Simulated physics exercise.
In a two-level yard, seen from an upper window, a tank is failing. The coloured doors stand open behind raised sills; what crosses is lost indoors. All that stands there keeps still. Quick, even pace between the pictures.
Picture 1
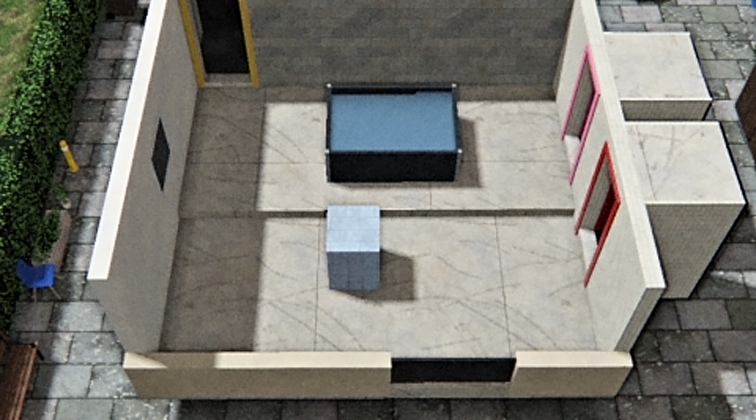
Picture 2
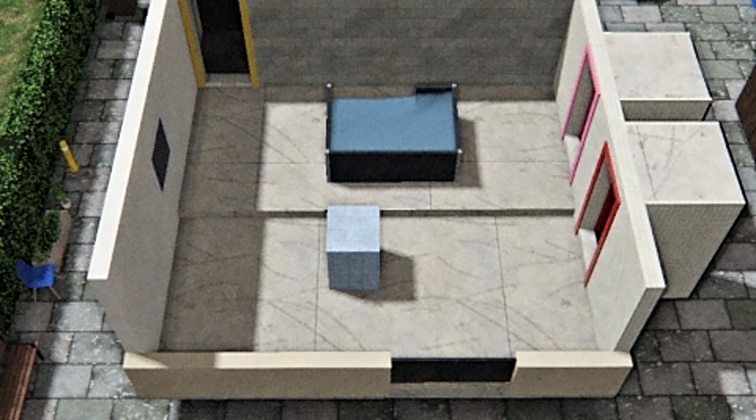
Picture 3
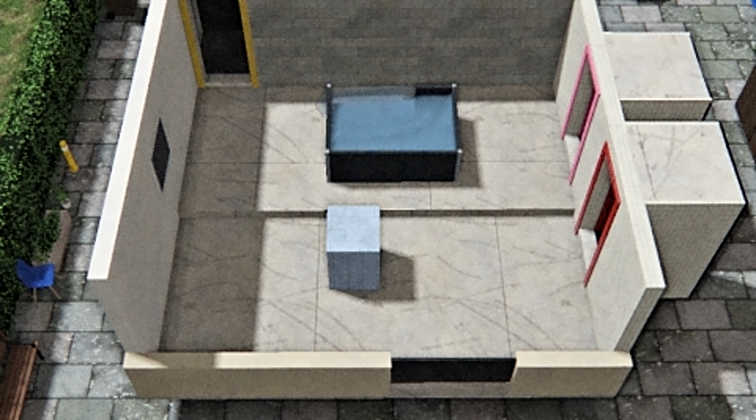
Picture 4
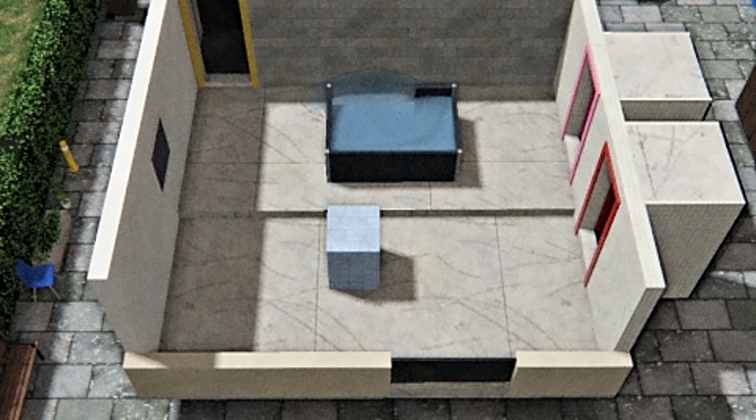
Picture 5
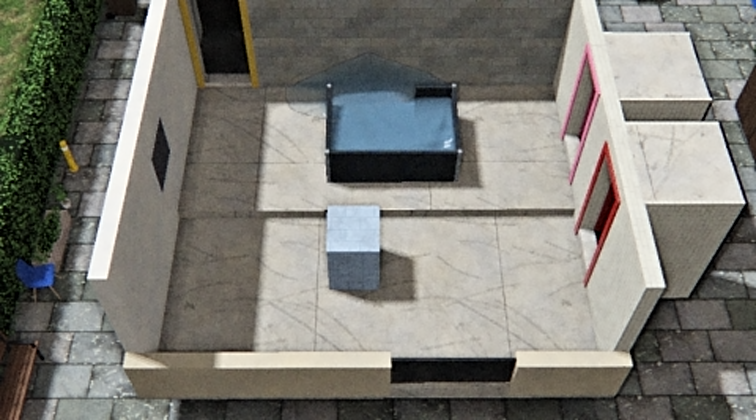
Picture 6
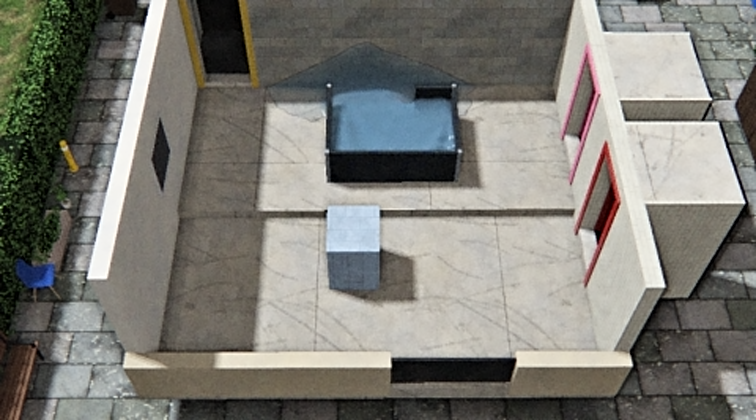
A blue tank in a walled yard began leaking at its far side, and a thin sheet of water crept out over the pale floor behind it, while the grey block and everything else stayed still.
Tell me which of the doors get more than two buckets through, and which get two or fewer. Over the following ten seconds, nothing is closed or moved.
At the end, the red door will be within bounds. The pink door will be within bounds. The yellow door will be over the limit.
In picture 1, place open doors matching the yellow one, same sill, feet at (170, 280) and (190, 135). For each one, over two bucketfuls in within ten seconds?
The first door ends up below and the second ends up above.
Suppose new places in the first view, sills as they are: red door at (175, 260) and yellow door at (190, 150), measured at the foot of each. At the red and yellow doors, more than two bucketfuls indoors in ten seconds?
The red one falls short, the yellow one overshoots.
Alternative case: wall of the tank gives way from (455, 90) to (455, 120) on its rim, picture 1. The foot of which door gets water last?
I'd say the door marked yellow.
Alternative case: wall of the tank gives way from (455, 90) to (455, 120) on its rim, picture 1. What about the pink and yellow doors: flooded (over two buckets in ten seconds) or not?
The pink door exceeds the mark, and the yellow door remains below.
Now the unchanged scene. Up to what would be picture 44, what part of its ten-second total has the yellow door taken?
Around 90 percent.
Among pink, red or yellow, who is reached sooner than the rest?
First comes the one in yellow.
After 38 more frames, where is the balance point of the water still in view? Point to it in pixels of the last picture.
Centre point: Around (366, 199).
A moment on, water covers 20 % of the floor; the red door not reached, the pink door not reached, the yellow door wet at the sill, nothing in.
Next, water covers 30 % of the floor; the red door not reached, the pink door wet at the sill, nothing in, the yellow door under two buckets in.
Then, water covers 55 % of the floor; the red door wet at the sill, nothing in, the pink door wet at the sill, nothing in, the yellow door over two buckets in.
Later, water covers 90 % of the floor; the red door wet at the sill, nothing in, the pink door wet at the sill, nothing in, the yellow door over two buckets in.
In the end, water covers 95 % of the floor; the red door wet at the sill, nothing in, the pink door wet at the sill, nothing in, the yellow door over two buckets in.
